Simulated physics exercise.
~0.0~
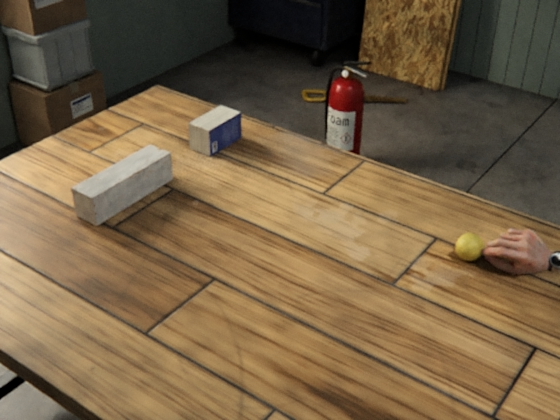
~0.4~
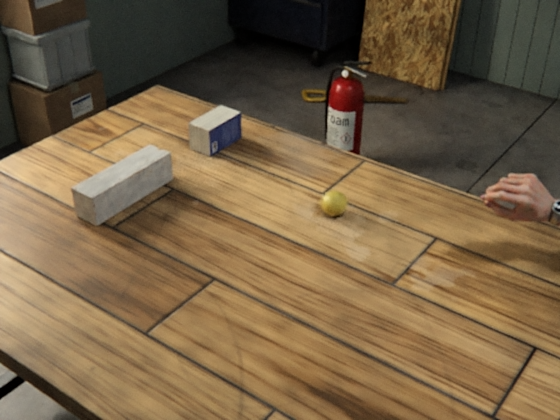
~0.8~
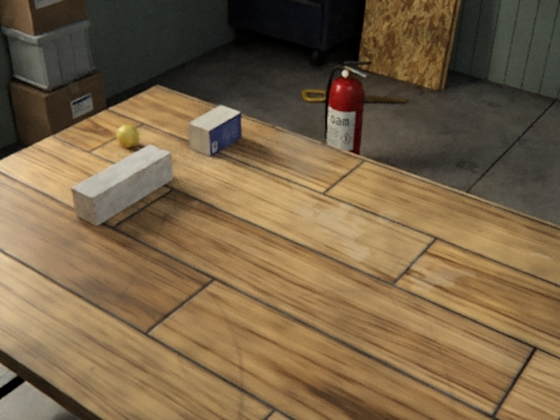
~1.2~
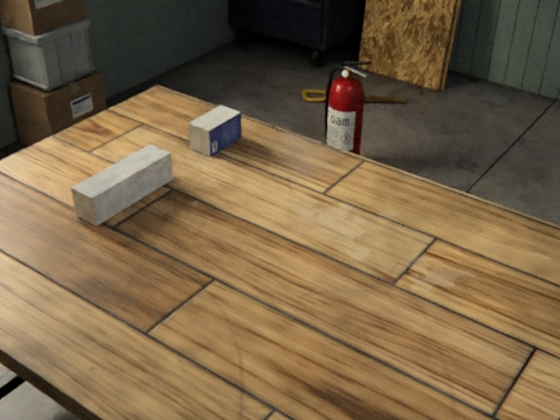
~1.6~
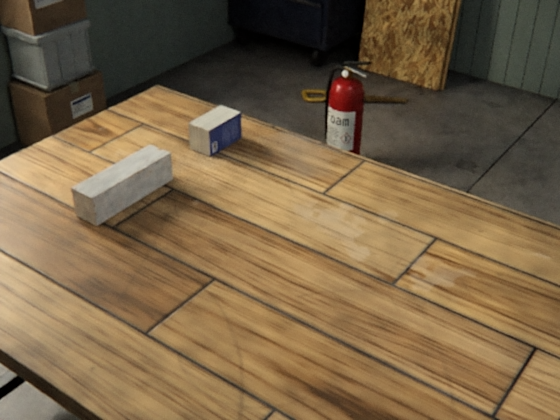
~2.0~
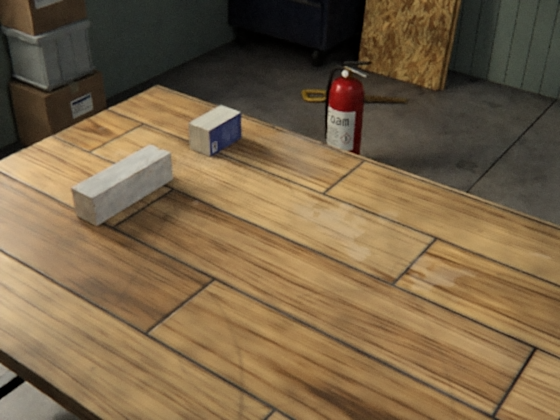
A yellow lemon rolled leftward across a wooden table after a hand let it go and drew back, passed through the gap between a whitish block and a small blue and white block, and went out of sight, leaving both blocks unmoved.
